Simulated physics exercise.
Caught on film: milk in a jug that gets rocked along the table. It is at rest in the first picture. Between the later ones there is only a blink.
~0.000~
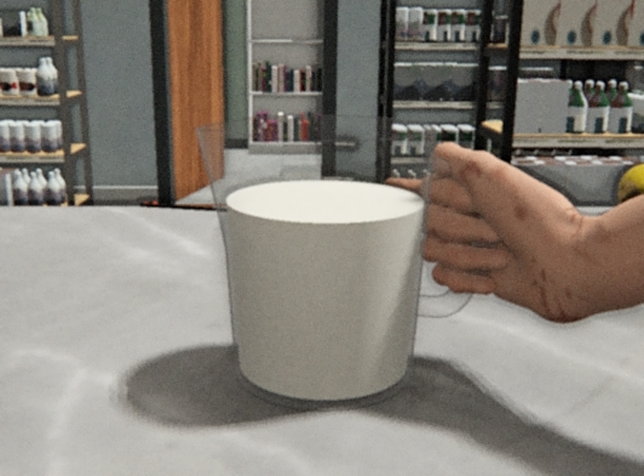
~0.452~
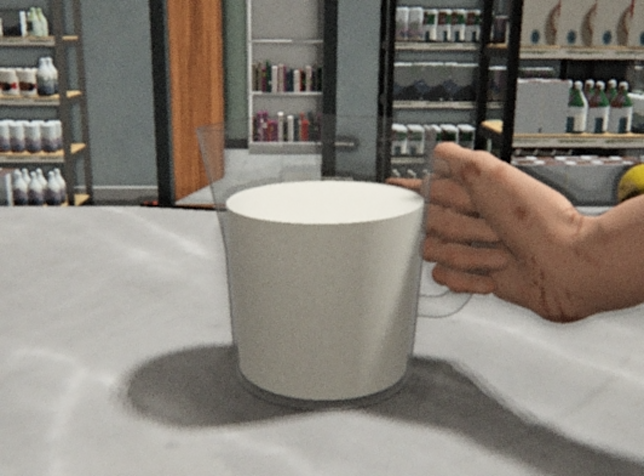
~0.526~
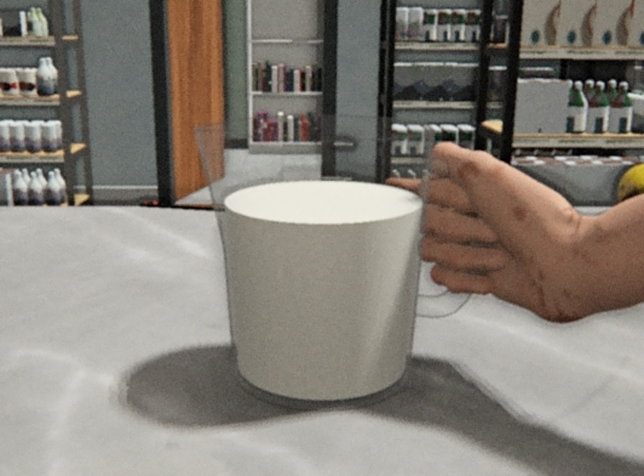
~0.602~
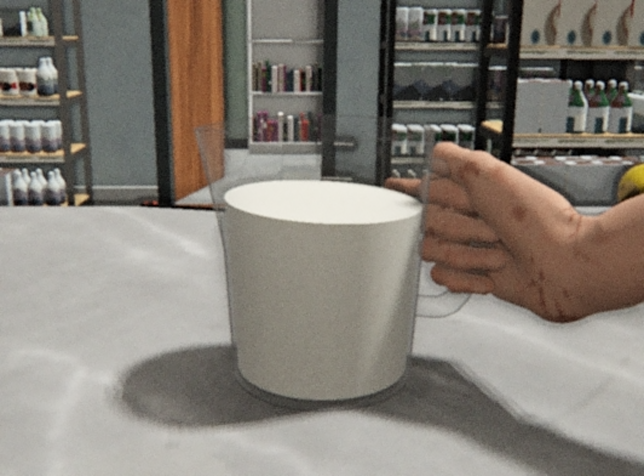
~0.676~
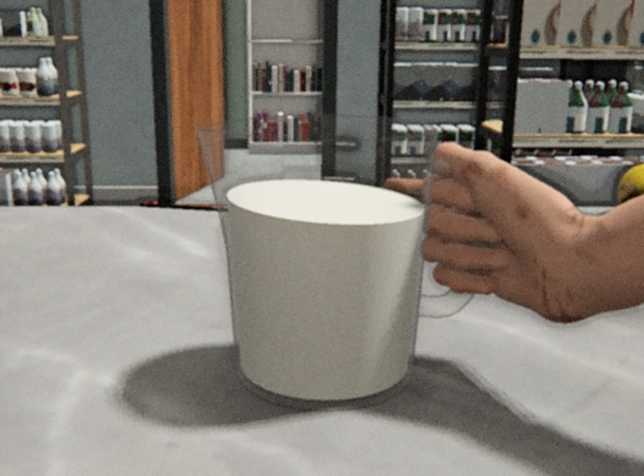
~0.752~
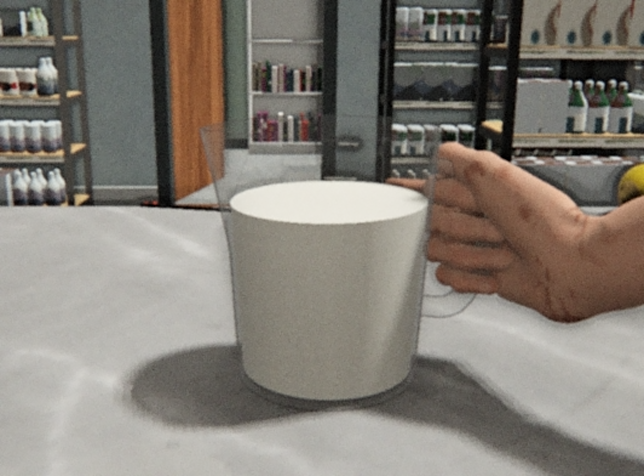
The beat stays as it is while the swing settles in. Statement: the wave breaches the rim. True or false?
False.
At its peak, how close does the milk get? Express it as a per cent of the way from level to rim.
50 %.
After 1.1 s, the highest wave so far climbs under half way to the rim.
After 5.2 s, the highest wave so far climbs under half way to the rim; nothing has left it.
